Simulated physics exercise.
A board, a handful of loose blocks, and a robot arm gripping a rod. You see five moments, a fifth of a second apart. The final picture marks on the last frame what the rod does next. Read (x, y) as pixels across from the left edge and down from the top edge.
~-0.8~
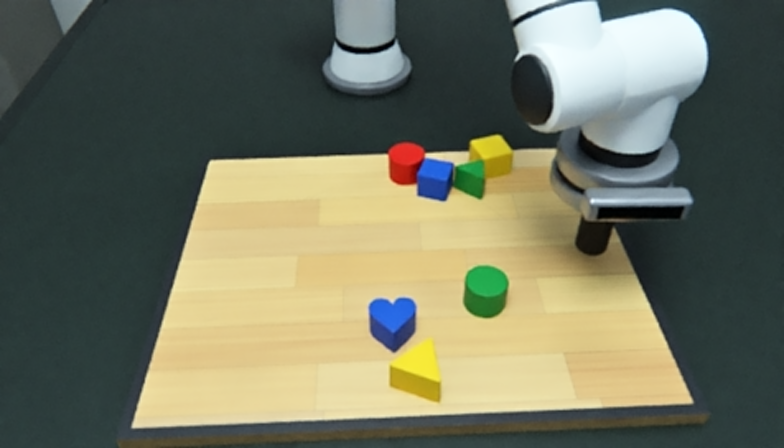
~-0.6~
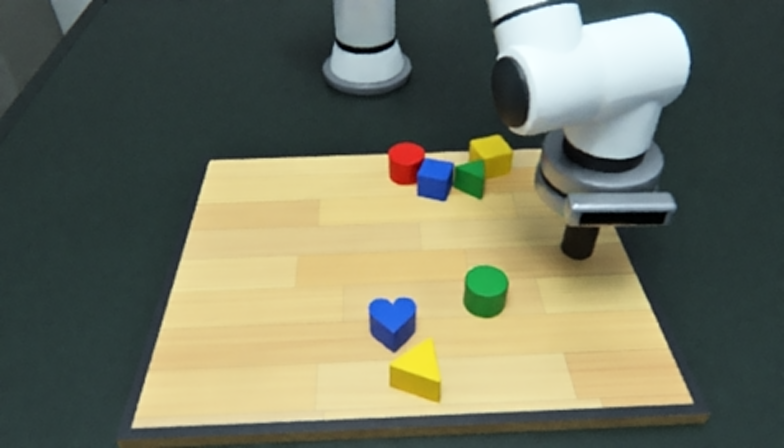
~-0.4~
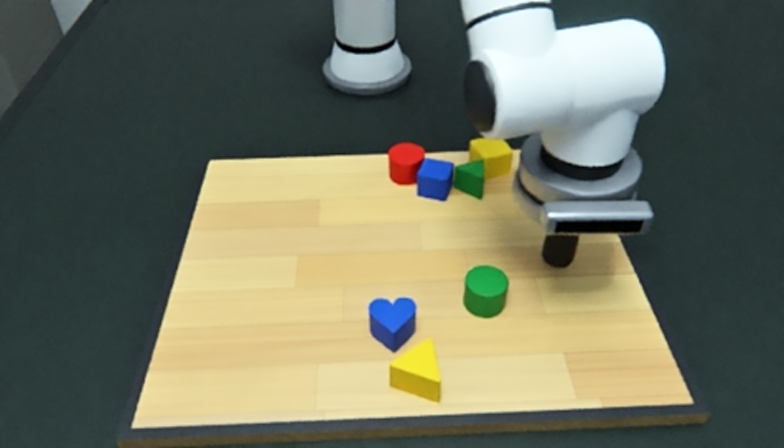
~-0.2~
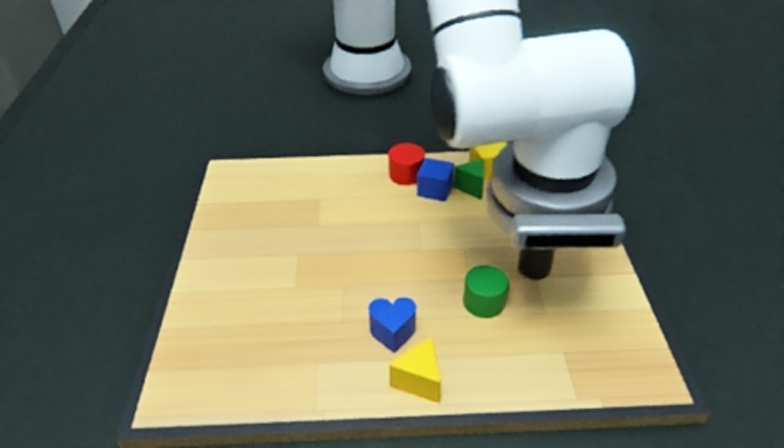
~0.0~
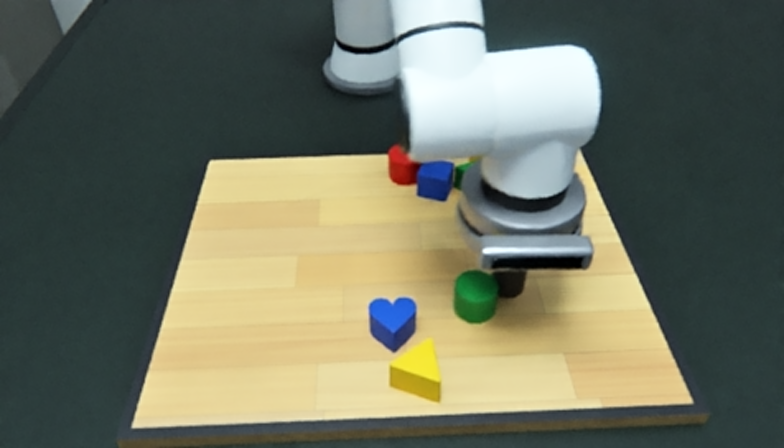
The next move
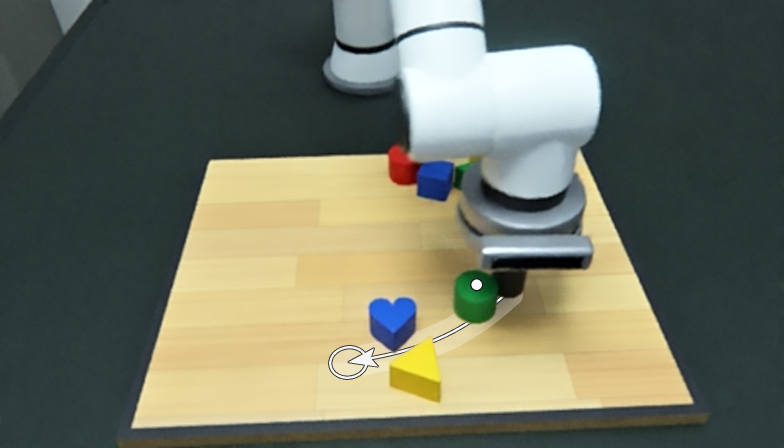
A light wooden board lies on a dark surface, seen from above at an angle by a still camera. Red, blue, green and yellow blocks cluster at its top edge, with a blue heart, a yellow triangular piece and a green round block lower down. A white robot arm moves a dark rod left and downward across the board, then nudges the green round block slightly left.
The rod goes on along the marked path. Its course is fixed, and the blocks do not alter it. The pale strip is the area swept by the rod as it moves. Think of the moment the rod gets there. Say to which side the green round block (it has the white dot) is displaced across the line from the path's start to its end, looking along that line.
Slides right.
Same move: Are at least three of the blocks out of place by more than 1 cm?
It seems not.
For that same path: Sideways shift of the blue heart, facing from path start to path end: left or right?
Gets pushed right.
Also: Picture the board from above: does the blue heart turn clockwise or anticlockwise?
Bird's-eye view: Counterclockwise.
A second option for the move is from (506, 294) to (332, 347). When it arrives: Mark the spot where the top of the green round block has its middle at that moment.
Located at (383, 345).
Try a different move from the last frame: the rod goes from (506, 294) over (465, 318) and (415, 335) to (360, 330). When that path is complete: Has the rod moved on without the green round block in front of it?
No.
The drawn path runs from (506, 294) over (465, 325) and (411, 349) to (349, 362); the dot is on the green round block.
The first path, step by step. One third of the way, rod at (465, 319); blue heart at (381, 312); green round block at (426, 304).
Two thirds of the way, rod at (410, 343); blue heart at (345, 307), turned 65° anticlockwise; green round block at (386, 301).
At the end, rod at (348, 356); blue heart at (344, 307), turned 65° anticlockwise; yellow triangular piece not moved; green round block at (385, 300).
